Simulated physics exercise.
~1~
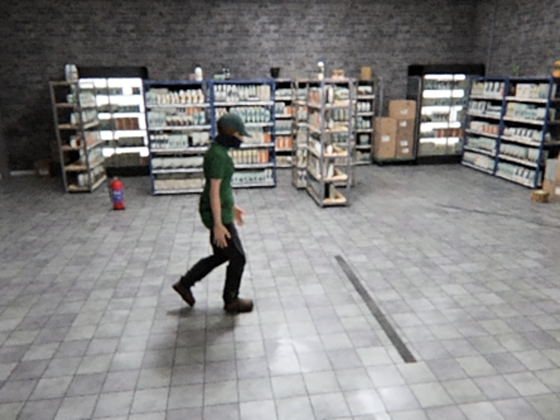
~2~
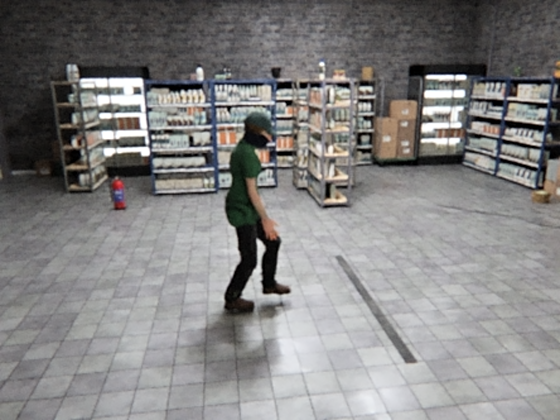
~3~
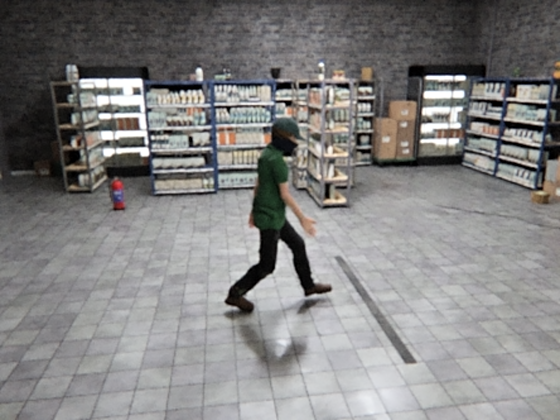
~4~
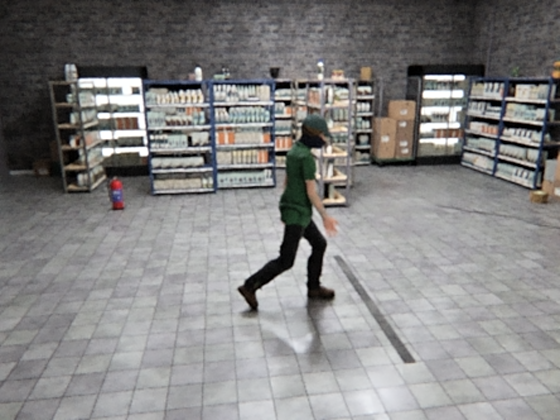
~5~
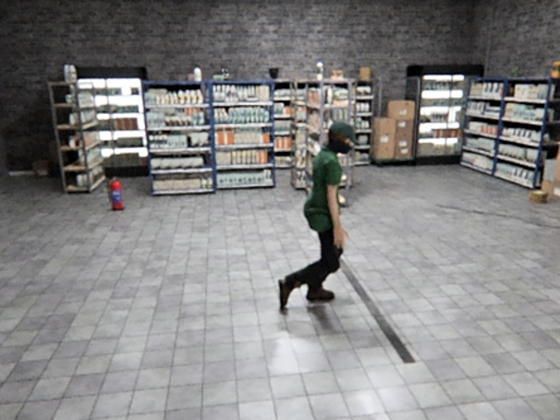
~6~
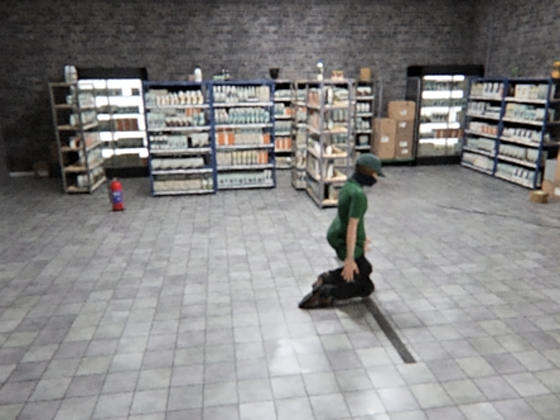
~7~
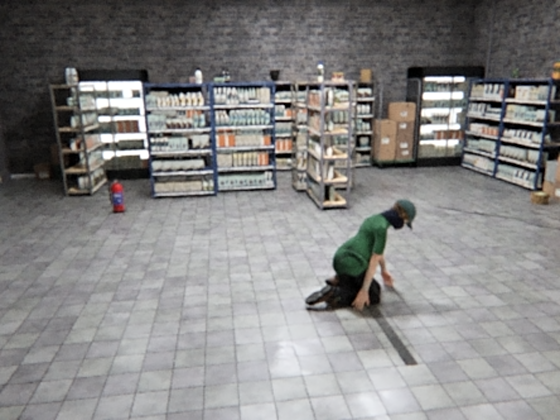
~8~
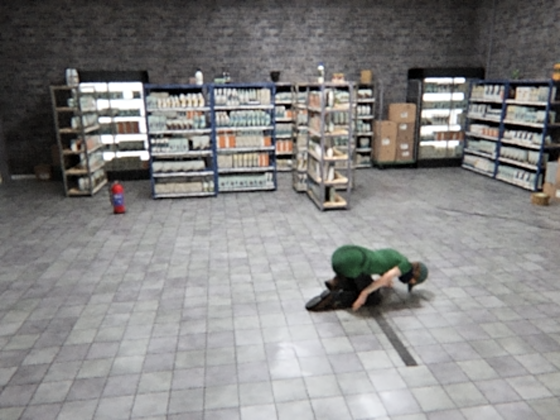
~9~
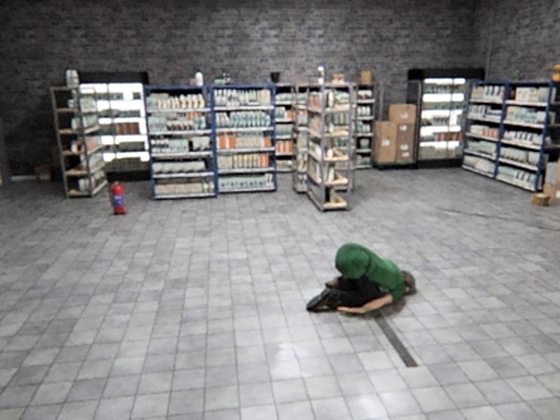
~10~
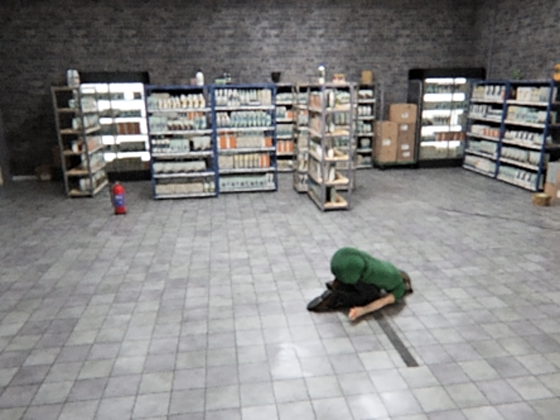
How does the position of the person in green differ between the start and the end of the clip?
At the start the person is upright, left of the middle and well clear of the black strip. By the end they are farther right and lower down, folded on the floor with head and chest across the strip and hips still short of it.
Person in green walking right across a shop floor, dropping to the knees and slumping forward, head and chest crossing black strip.
